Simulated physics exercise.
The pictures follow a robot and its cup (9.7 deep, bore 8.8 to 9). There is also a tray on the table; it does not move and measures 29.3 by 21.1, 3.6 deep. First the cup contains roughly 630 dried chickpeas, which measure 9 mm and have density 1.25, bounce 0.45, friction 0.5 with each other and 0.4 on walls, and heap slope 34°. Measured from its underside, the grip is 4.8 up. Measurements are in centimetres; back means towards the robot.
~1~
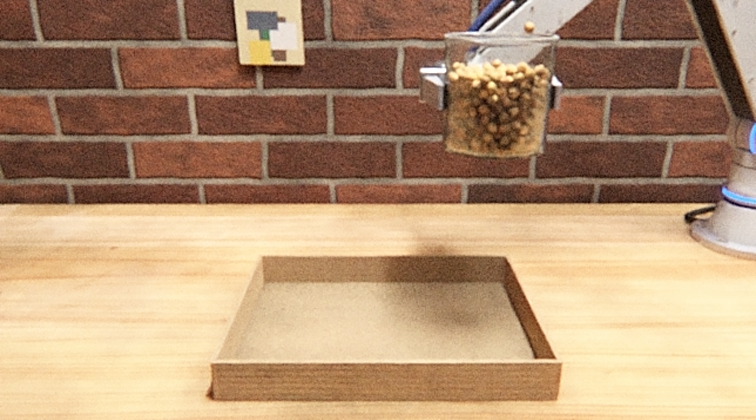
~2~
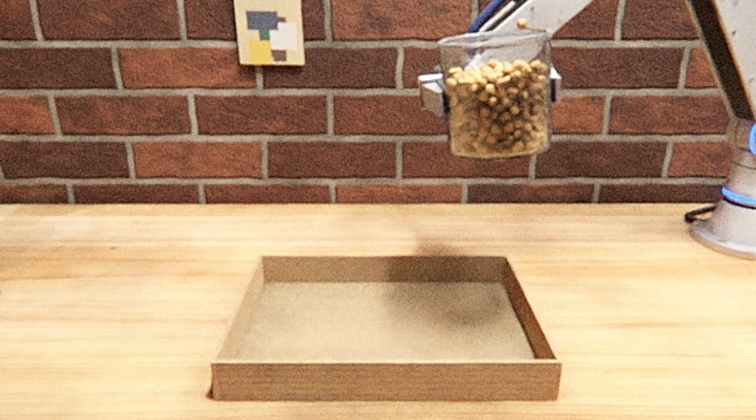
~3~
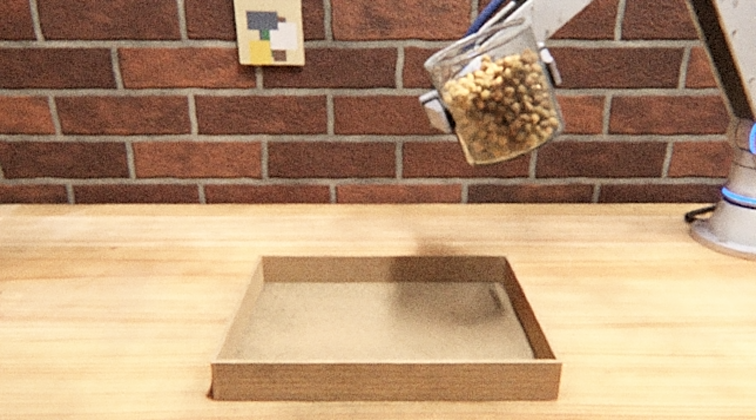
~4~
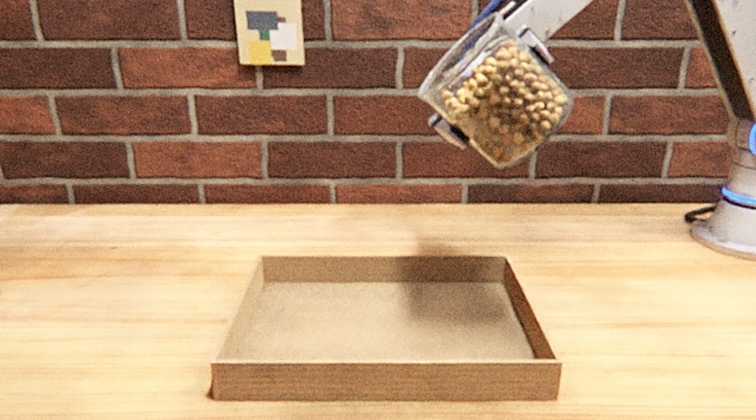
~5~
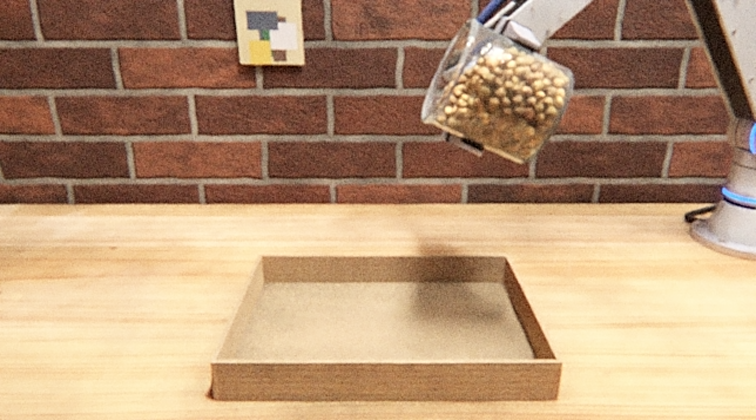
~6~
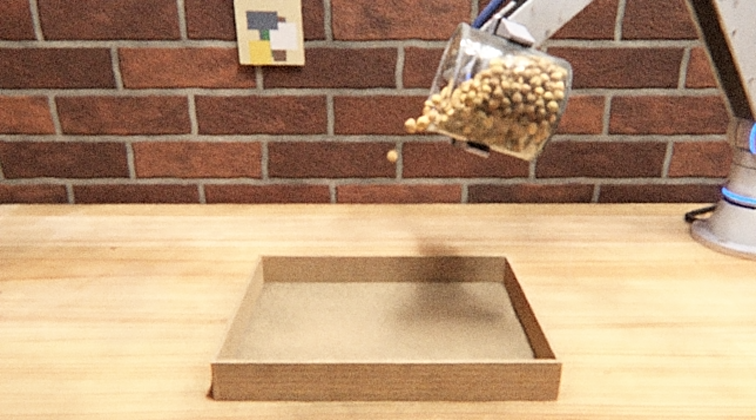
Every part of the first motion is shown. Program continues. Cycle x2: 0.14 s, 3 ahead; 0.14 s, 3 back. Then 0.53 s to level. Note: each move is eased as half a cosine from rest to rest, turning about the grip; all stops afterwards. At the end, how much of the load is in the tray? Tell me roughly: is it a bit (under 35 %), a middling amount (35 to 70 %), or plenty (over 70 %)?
Roughly a bit, under 35 %.
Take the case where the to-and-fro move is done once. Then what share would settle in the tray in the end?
My guess is near 10 per cent.
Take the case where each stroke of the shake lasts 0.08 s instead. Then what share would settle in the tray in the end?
In that case some 45 per cent.
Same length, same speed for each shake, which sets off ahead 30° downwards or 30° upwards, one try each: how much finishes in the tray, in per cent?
10 and 25 %.
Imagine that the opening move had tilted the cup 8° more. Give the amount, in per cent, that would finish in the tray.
Estimate: Close to 40 per cent.
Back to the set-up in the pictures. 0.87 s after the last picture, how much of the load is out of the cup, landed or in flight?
My estimate is roughly 20 % gone.
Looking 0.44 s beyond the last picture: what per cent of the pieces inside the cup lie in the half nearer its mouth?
Around 45 percent.
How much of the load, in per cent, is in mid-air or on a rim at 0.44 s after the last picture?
Estimated fraction: Near 1 %.
Then, 0.44 s after the last picture, tilted 72° forward, highest piece 27 above the table; 564 in the cup, 57 in the tray, 9 in flight or on a rim.
Then, 0.87 s after the last picture, tilted 26° forward, highest piece 28 above the table; 496 in the cup, 130 in the tray, 4 in flight or on a rim.
Then, 1.29 s after the last picture, level, highest piece 28 above the table; 496 in the cup, 134 in the tray.
Then, 2.34 s after the last picture, level, highest piece 28 above the table; 496 in the cup, 134 in the tray.
Final count, 496 in the cup, 134 in the tray. That is 21 % in the tray.
